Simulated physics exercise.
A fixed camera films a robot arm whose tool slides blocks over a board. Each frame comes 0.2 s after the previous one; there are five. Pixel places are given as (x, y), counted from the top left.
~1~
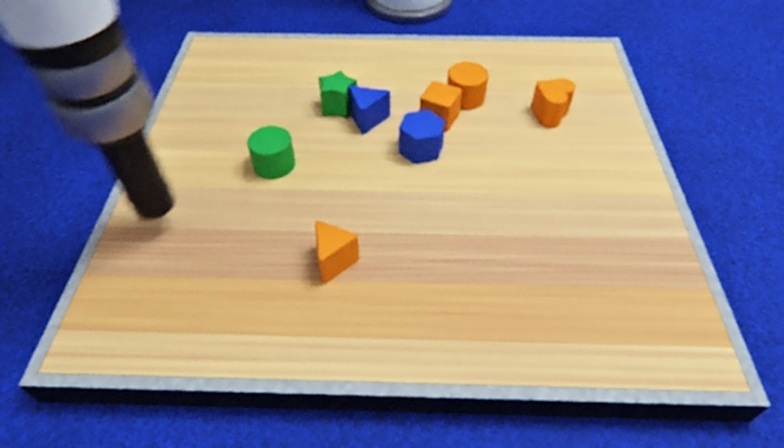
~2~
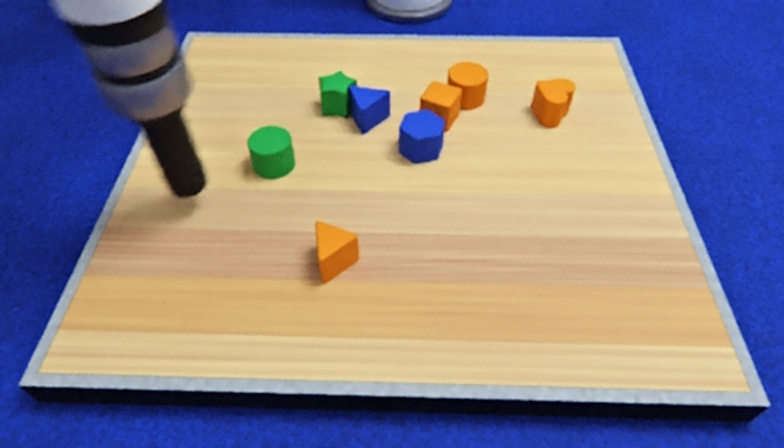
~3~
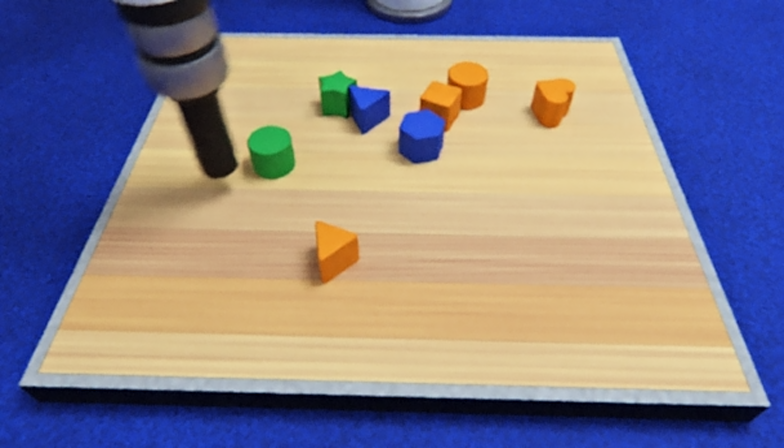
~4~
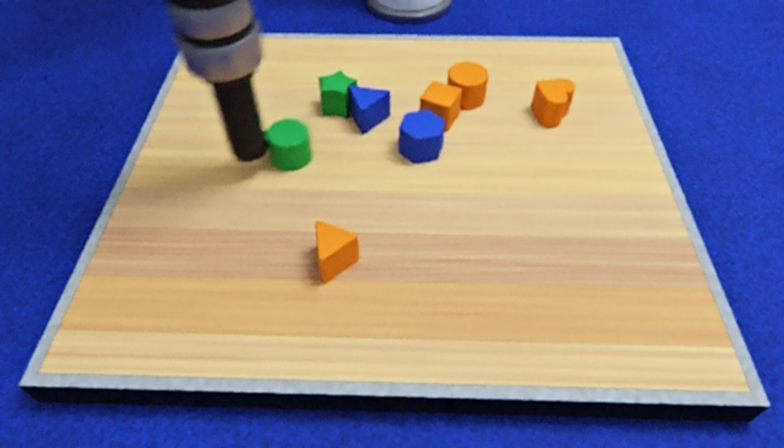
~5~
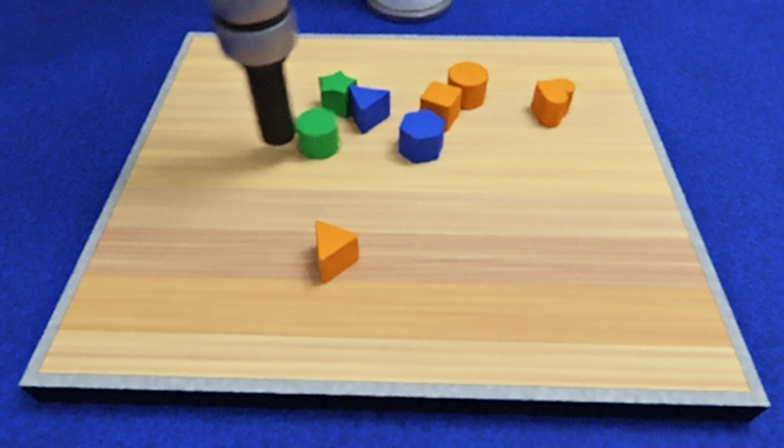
At the start, a dark-tipped tool hovers at the left of a wooden board scattered with green, blue and orange blocks. It moves right and slightly away toward the green round block, then pushes it a short way toward the green star and blue triangular blocks, while the others stay still.
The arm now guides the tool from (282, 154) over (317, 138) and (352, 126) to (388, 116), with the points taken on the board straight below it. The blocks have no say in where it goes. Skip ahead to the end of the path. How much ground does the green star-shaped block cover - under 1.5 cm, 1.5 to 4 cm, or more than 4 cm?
It goes hardly anywhere, under 1.5 cm.
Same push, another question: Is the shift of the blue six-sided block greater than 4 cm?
No.
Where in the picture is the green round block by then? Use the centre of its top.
Its top centre is at about (414, 108).
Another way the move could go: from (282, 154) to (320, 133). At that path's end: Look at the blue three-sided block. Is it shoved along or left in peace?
At the end, its place is different.
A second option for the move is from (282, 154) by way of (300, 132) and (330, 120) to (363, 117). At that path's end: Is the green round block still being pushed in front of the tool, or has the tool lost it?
Once the path is finished, the green round block lies beside or behind the tool.
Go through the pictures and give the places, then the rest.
In the first picture, tip of the tool at (155, 206), middles of tops, green round block at (269, 139), green star-shaped block at (336, 81), blue three-sided block at (367, 95), blue six-sided block at (422, 123), orange four-sided block at (441, 93).
In the second picture, tool at (188, 185), nothing pushed.
In the third picture, tool at (220, 167), nothing pushed.
In the fourth picture, tool at (250, 150), green round block at (287, 131).
In the fifth picture, tool at (278, 135), green round block at (316, 121), green star-shaped block at (336, 81), blue three-sided block at (367, 95), blue six-sided block at (422, 123), orange four-sided block at (441, 93).
On the path given first. One third of the way, tool at (315, 119); green round block at (353, 112); blue three-sided block at (373, 94), turned 30° anticlockwise.
Two thirds of the way, tool at (352, 107); green round block at (386, 111); green star-shaped block at (339, 80), turned 20° anticlockwise; blue three-sided block at (389, 89), turned 60° anticlockwise.
At the end, tool at (388, 97); green round block at (414, 108); green star-shaped block at (342, 80), turned 30° anticlockwise; blue three-sided block at (414, 80), turned 25° anticlockwise; blue six-sided block at (441, 132), turned 25° clockwise; orange four-sided block at (447, 92).
